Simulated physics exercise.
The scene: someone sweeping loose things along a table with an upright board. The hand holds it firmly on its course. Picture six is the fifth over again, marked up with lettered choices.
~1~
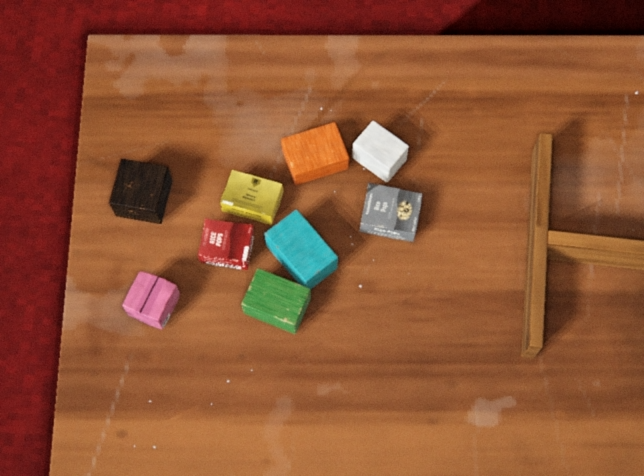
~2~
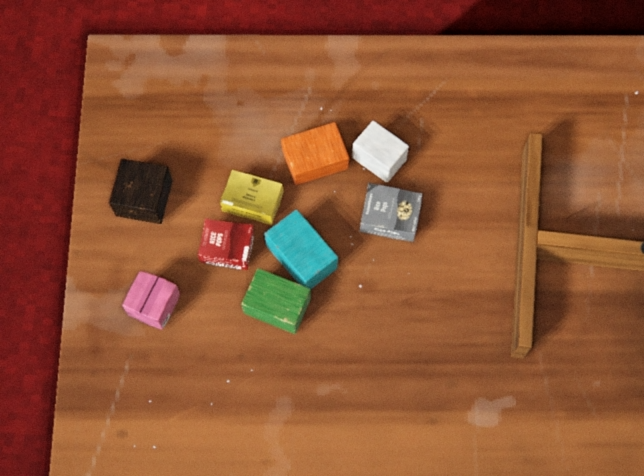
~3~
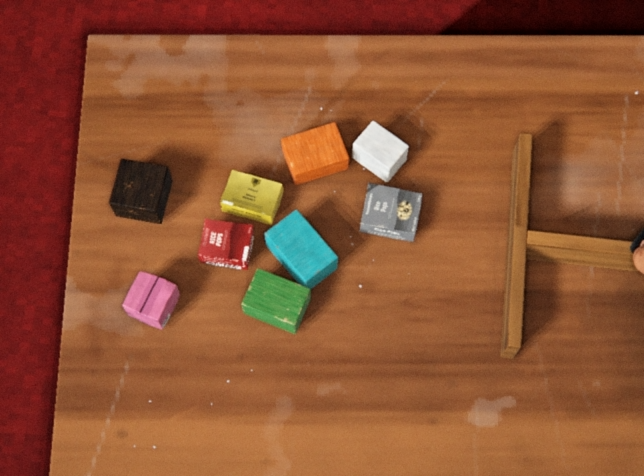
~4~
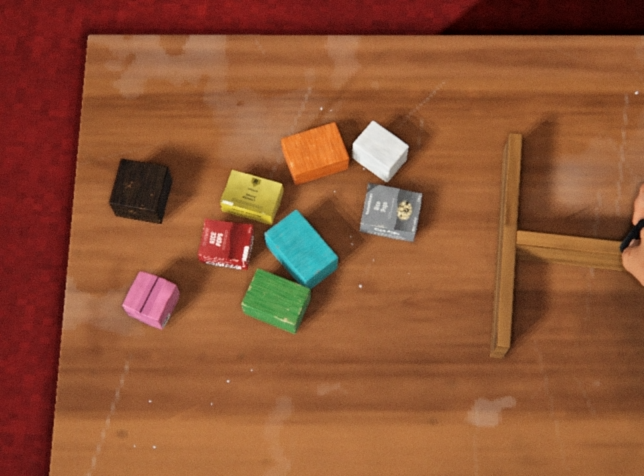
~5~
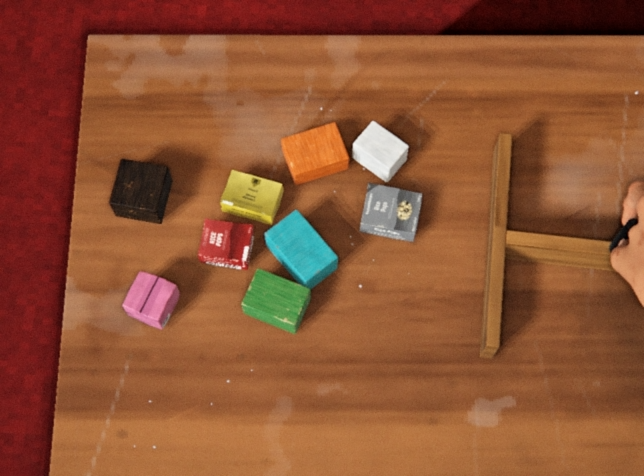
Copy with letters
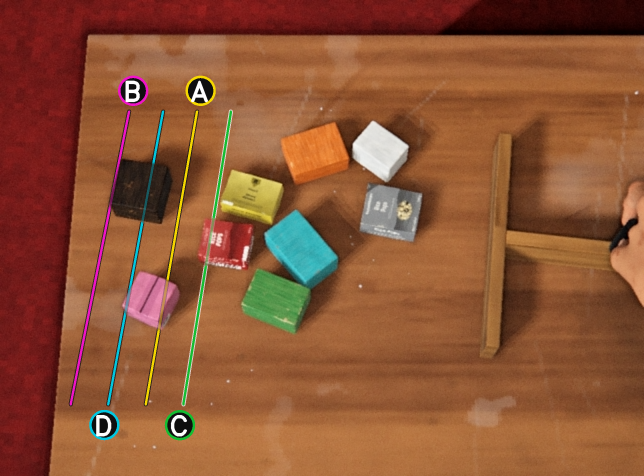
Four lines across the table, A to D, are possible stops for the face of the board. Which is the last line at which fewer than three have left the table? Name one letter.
The farthest such stop is A.
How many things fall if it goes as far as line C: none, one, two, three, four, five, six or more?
The count is none.
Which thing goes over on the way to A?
The black block.
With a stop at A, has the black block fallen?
Yes.
On the copy, A at (173, 250); B at (101, 250); C at (208, 250); D at (137, 250).
On A. First, board (383, 236); white block (357, 148); orange block (302, 155).
Then, board (264, 236); black block (132, 191); red packet (169, 243).
Finally, board (173, 235); black block over the edge; red packet (80, 242); one fallen.
By contrast, B drops six; C is within the limit but short; D drops four.
